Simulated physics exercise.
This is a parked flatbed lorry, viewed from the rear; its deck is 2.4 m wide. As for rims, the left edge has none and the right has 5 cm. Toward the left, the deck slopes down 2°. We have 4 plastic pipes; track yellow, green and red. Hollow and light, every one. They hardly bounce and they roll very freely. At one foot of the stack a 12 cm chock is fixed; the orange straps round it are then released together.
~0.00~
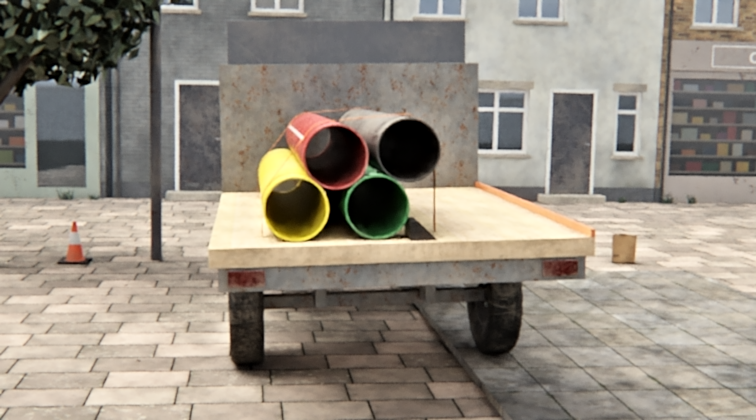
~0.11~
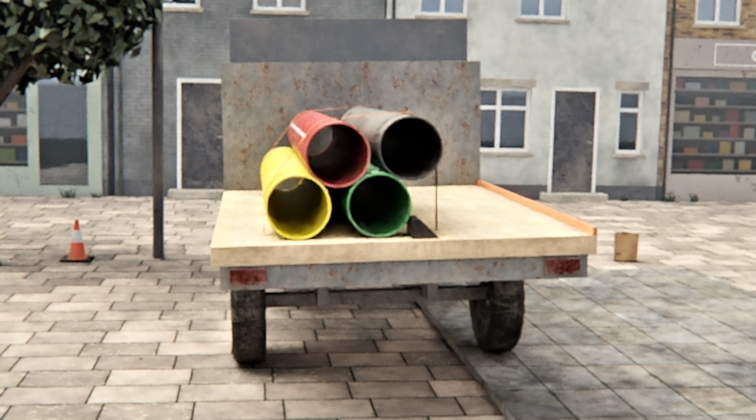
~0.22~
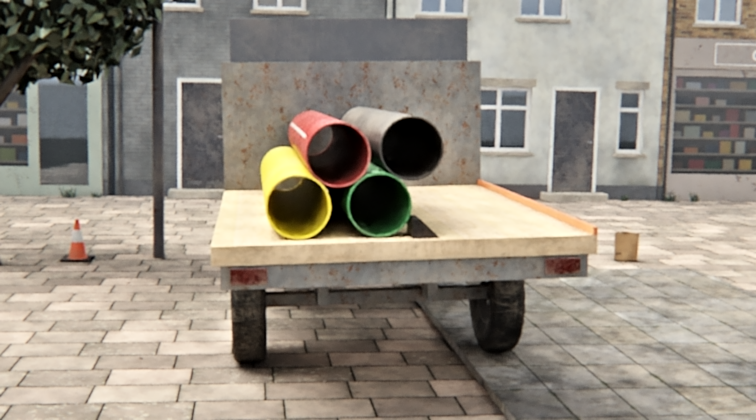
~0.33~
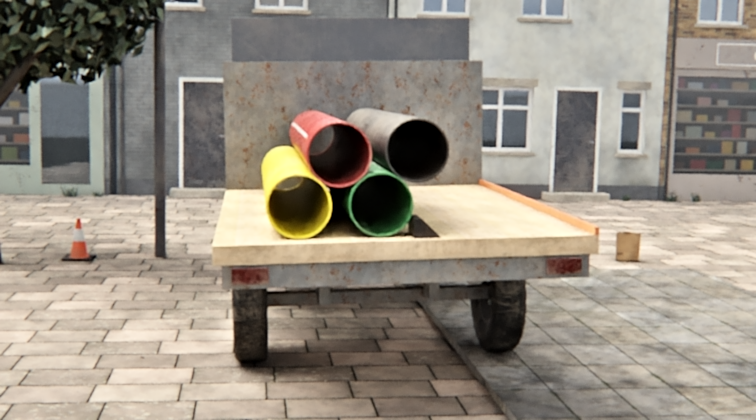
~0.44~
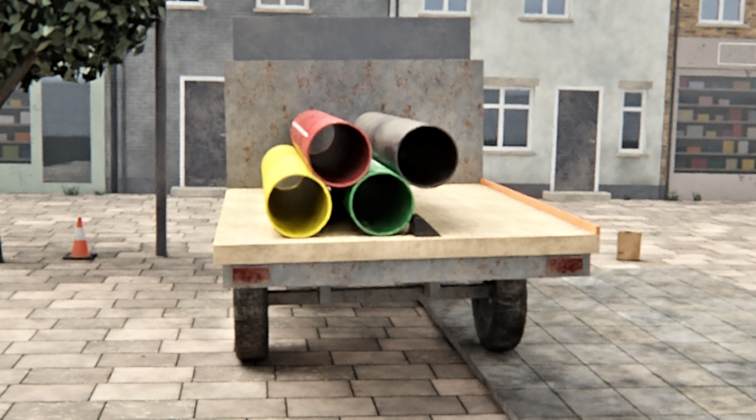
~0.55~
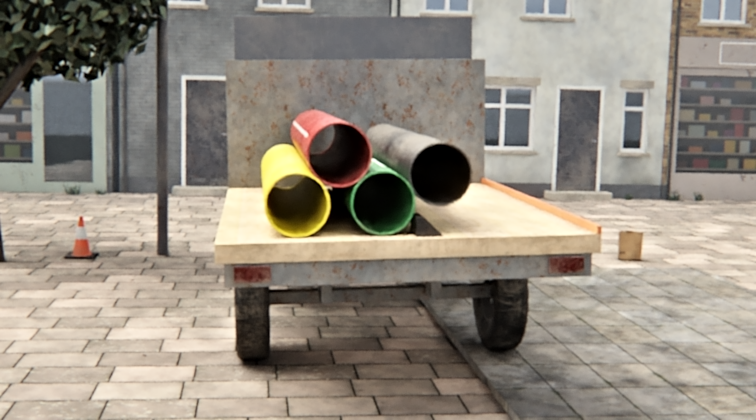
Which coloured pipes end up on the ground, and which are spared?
First, the yellow comes off. Green comes off. Red, finally, comes off.
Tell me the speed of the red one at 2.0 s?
Speed approx. 0.3 m/s.
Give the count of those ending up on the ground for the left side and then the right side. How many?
On the left it's 3, and on the right it's 1.
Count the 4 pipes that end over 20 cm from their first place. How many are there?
If you add them all up, you get 4.
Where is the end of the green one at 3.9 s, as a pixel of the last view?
It should be close to pixel (328, 204).
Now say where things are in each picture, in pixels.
In the first frame, yellow (296, 209), green (378, 207), red (336, 157); straps on; chock at (414, 230); the deck slopes 2° down to the left; 2 of the 4 lie on the deck itself.
In the second frame, yellow (298, 208), green (380, 205), red (338, 155); straps on.
In the third frame, yellow (298, 207), green (380, 205), red (338, 155); straps gone.
In the fourth frame, yellow (299, 207), green (381, 205), red (340, 155); no straps.
In the fifth frame, yellow (298, 206), green (382, 204), red (340, 155); no straps.
In the sixth frame, yellow (297, 205), green (383, 203), red (340, 155); straps gone; chock at (420, 226).
Then, 2.0 s in, yellow is dropping off the left side; green is on the deck, 100 cm from the left edge; red is on the deck, 45 cm from the left edge, rolling left; 2 off so far.
Then, 3.9 s in, yellow is on the ground to the left; green is on the deck, 70 cm from the left edge, rolling left; red is dropping off the left side; 3 off so far.
Then, 6.1 s in, yellow is down on the left; green is dropping off the left side; red is down on the left; 4 off so far.
In the end (7.3 s), yellow is on the ground to the left; green is on the ground to the left; red is down on the left; 4 off so far.
